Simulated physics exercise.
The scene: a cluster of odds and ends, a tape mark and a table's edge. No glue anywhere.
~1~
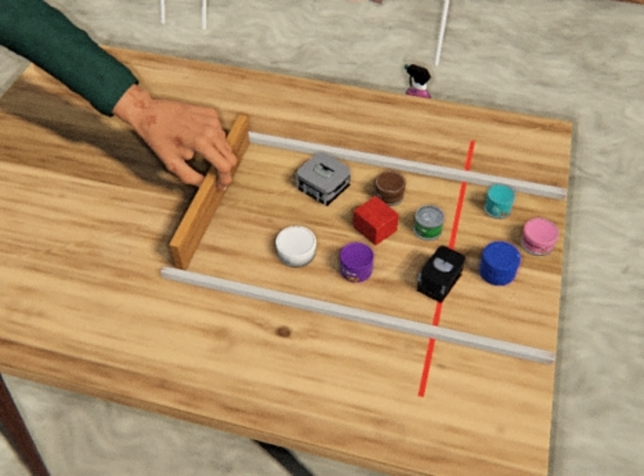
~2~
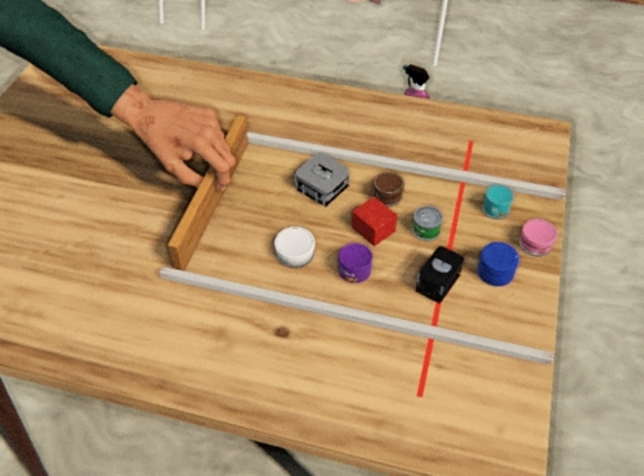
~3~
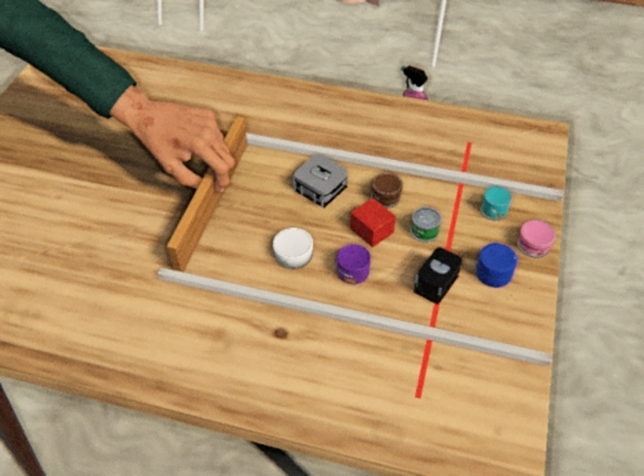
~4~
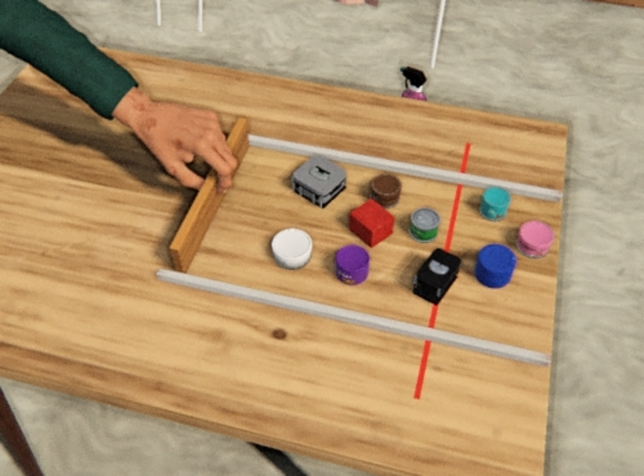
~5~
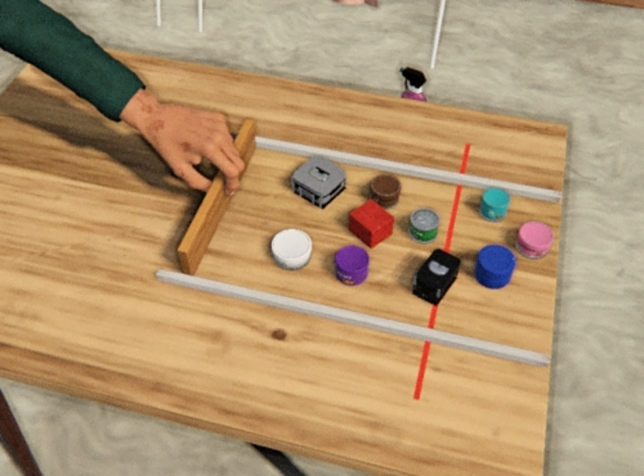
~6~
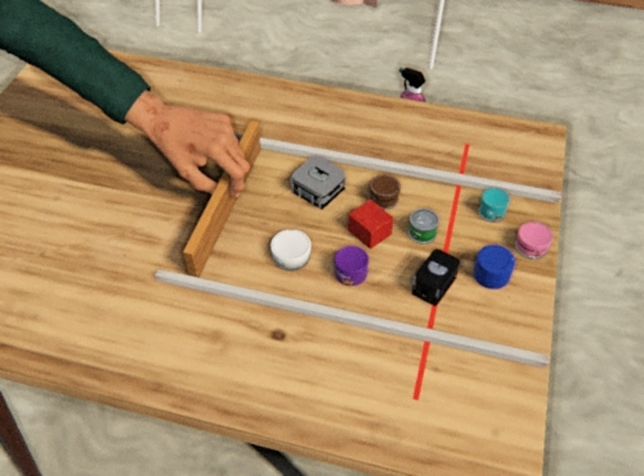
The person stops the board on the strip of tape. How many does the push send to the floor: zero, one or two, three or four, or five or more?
Outcome: The number that fall off is zero.
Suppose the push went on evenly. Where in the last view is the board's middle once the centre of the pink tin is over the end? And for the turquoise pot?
Its middle is around (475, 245) and around (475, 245).
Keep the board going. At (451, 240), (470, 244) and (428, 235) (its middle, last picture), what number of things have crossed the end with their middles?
In that order 0, 0 and 0.
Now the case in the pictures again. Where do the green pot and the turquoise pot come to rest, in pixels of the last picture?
The green pot stops around (498, 238); the turquoise pot around (540, 207).
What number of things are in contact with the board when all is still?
It touches 4.
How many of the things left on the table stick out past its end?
That would be 0.
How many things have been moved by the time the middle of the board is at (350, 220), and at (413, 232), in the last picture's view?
By then 5, and 8.
A little later, none off yet; pink tin at rest near (534, 240); blue lid at rest near (494, 267); turquoise pot at rest near (494, 205).
When it is over, the number that fall off is zero.
